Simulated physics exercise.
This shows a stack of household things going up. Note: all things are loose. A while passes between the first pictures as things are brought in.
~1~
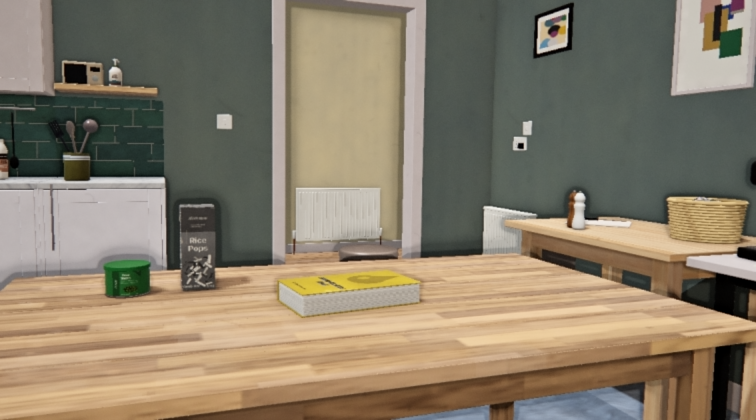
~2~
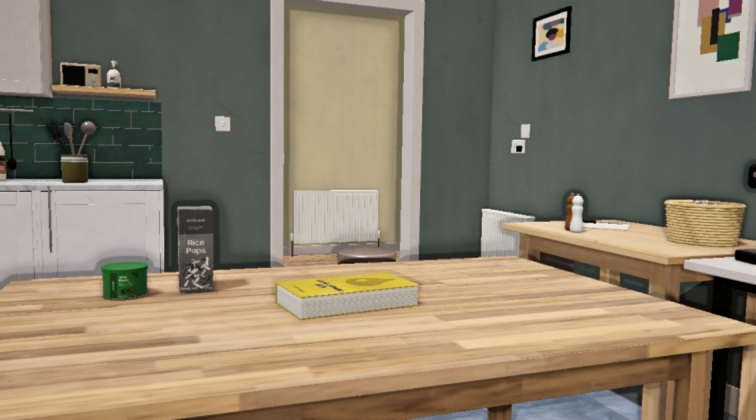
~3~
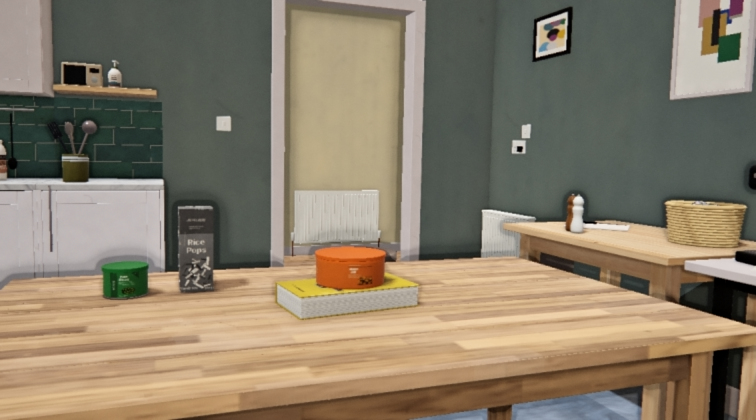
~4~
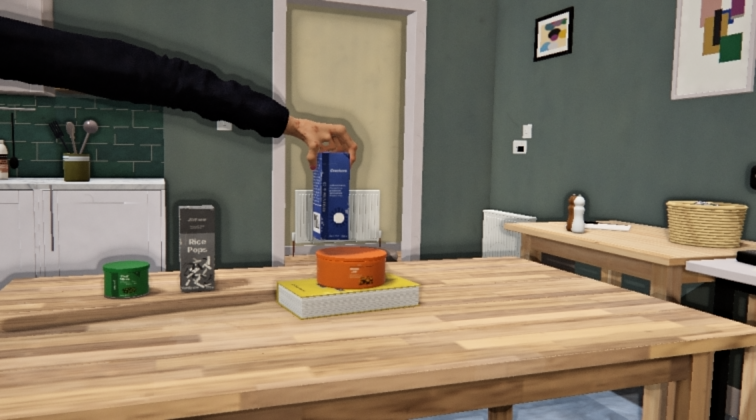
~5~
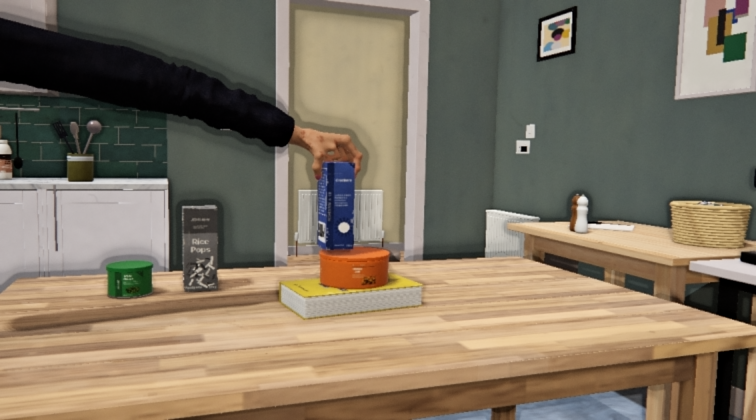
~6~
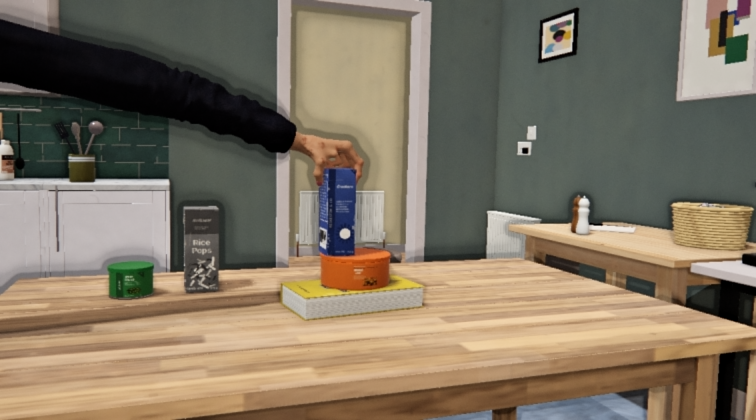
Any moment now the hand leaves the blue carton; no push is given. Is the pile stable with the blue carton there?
My guess is a success.
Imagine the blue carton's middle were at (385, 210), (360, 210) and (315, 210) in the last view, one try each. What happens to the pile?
The pile does not fall at first, does not fall second and goes down third.
Then, 0.60 s later than the last frame, all is still.
Then, 1.40 s later than the last frame, blue carton resting near (336, 211).
When it is over, all 5 as before. End places, in pixels of the last picture, blue carton near (336, 211). The pile stays up.
